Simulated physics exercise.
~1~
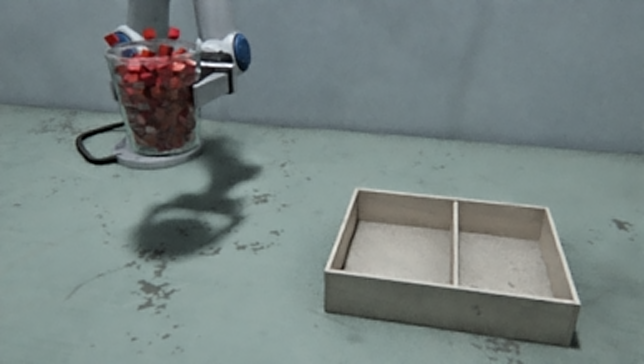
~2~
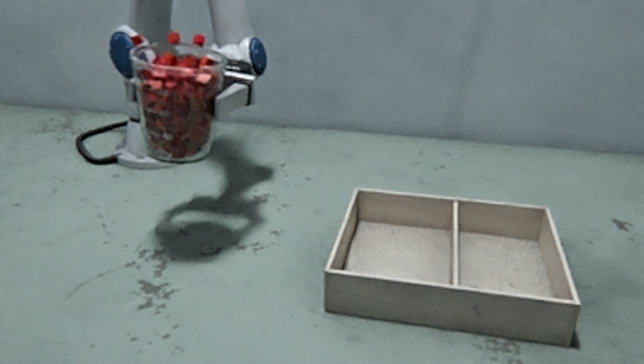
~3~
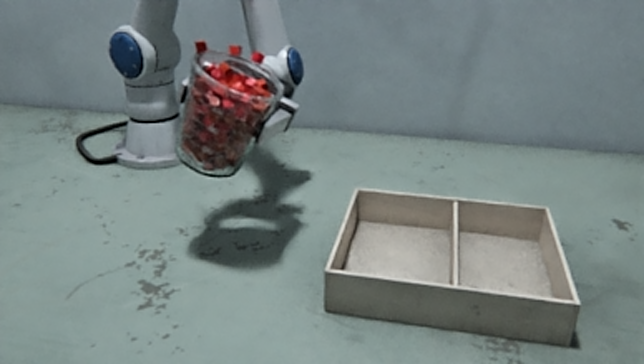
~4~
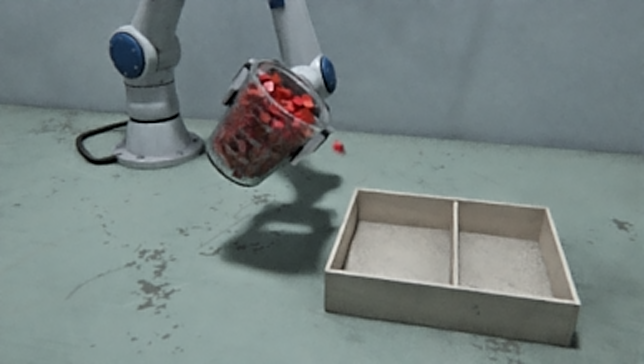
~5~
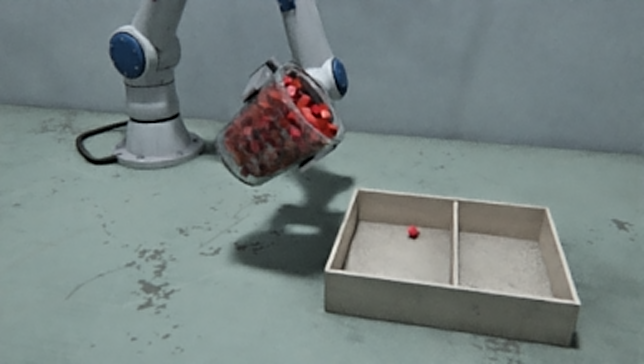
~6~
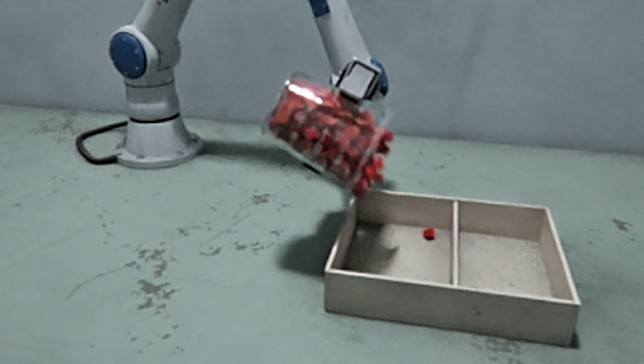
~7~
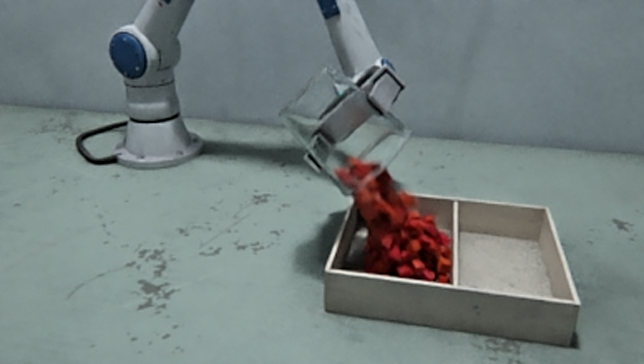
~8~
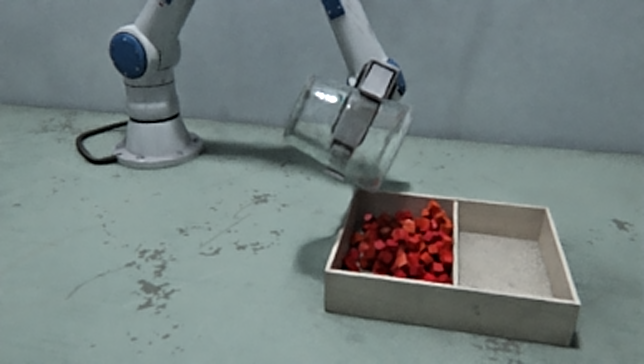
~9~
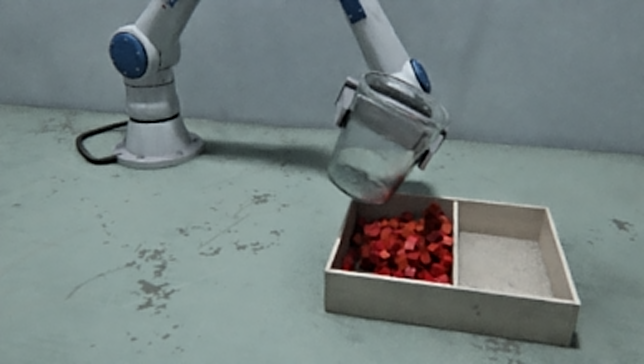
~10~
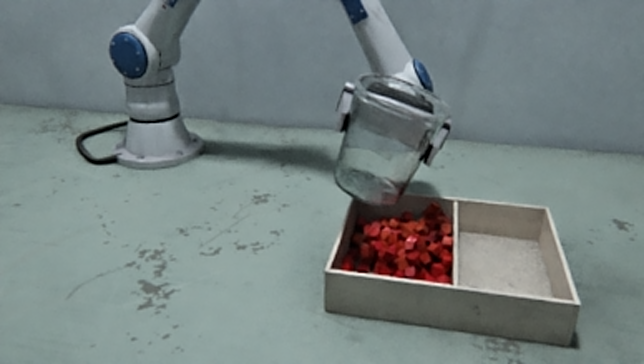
We see a robot arm carry a clear cup heaped with red vegetable dice to the right, tipping it until the dice pour into the left part of a divided box, then turn the empty cup back nearly upright above the pile, the right part staying empty.
